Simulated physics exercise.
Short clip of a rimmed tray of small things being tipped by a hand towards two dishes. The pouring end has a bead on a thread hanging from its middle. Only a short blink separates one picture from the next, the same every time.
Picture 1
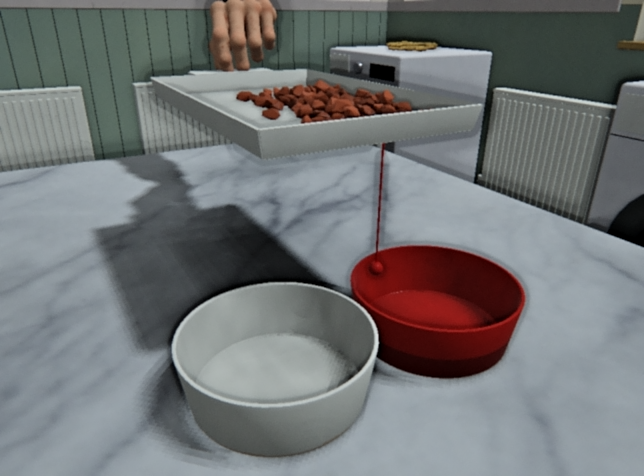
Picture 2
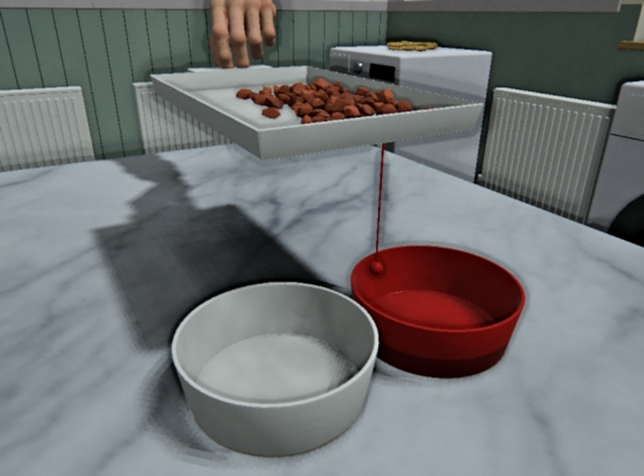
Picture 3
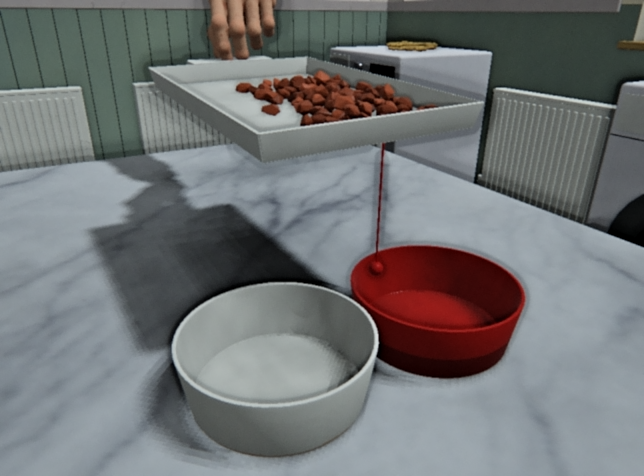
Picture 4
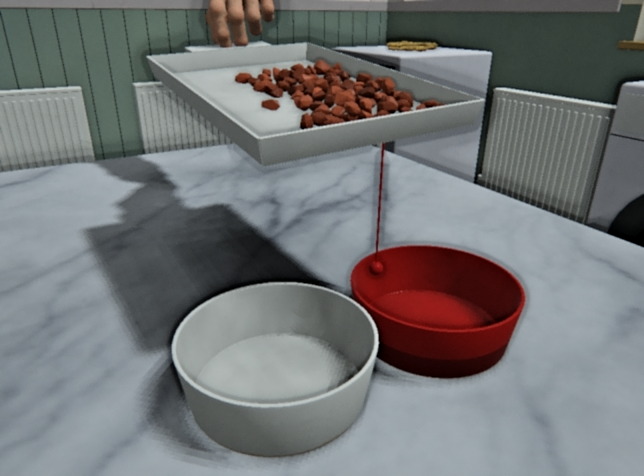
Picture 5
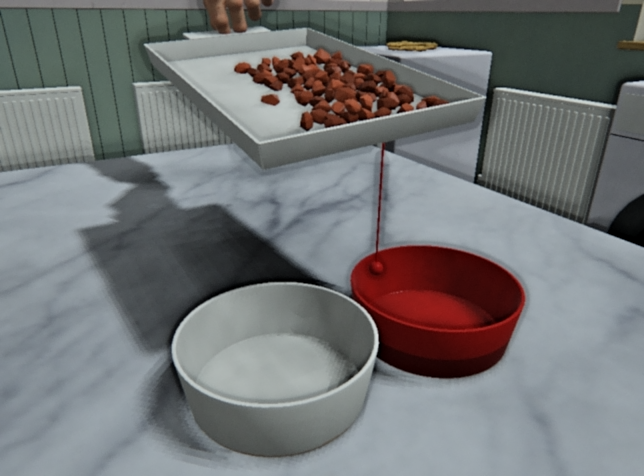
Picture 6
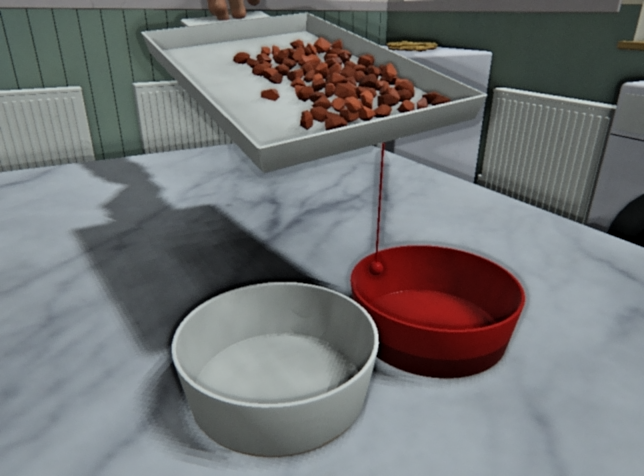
In a kitchen with green panelled walls and white radiators, a fixed view looks slightly down on a grey-veined marble worktop. A pale rimmed tray of reddish-brown lumps is held above a white dish at left and a red dish at right, a red bead hanging from it on a thread. The hand behind lowers as the tray gradually tilts towards the viewer, its near left corner dipping slightly.
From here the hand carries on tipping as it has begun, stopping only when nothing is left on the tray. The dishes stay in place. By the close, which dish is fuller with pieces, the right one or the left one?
The left one.
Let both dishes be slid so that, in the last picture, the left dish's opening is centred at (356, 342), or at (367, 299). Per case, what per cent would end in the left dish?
It would be near 80 per cent first and near 60 per cent second.
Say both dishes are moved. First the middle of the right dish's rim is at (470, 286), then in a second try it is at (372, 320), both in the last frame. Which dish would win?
Try 1 - the dish at left, try 2 - the dish at right.
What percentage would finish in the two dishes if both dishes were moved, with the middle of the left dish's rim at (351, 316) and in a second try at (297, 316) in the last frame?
About 90 % and 100 %.
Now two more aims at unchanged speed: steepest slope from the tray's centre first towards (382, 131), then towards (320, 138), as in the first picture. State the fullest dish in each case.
First the dish on the right, then the dish on the left.
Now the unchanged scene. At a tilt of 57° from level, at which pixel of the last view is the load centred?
Centre estimate: (319, 114).
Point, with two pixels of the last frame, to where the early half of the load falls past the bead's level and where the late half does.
Near (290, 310) to start, and near (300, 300) afterwards.
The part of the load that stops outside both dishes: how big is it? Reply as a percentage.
Roughly 0 per cent.
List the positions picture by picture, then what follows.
The first frame shows corners of the pouring end at (262, 128) and (476, 104), level; middle of the load at (333, 105), bits of crushed brick; left dish at (327, 420); right dish at (496, 347); bead on its thread at (376, 268).
The second frame shows corners of the pouring end at (262, 129) and (476, 103), level; middle of the load at (333, 104).
The third frame shows corners of the pouring end at (262, 131) and (476, 102), tipped barely, lowest at the left corner; middle of the load at (333, 99).
The fourth frame shows corners of the pouring end at (262, 135) and (477, 99), tipped a little, lowest at the left corner; middle of the load at (333, 92).
The fifth frame shows corners of the pouring end at (262, 140) and (478, 96), tipped a little, lowest at the left corner; middle of the load at (333, 85).
The sixth frame shows corners of the pouring end at (262, 144) and (479, 94), tipped a little, lowest at the left corner; middle of the load at (334, 78); left dish at (327, 420); right dish at (496, 347).
Soon, tray tipped steeply; nearly all on the tray; a stray few in the air.
A while on, tray tipped right over; about a third on the tray; about half in the left dish; a stray few in the right dish; a stray few outside both; a stray few in the air.
Towards the end, tray tipped past a quarter turn; nearly all in the left dish; a small part in the right dish; a stray few outside both.
Finally, tray tipped past a quarter turn; nearly all in the left dish; a small part in the right dish; a stray few outside both.
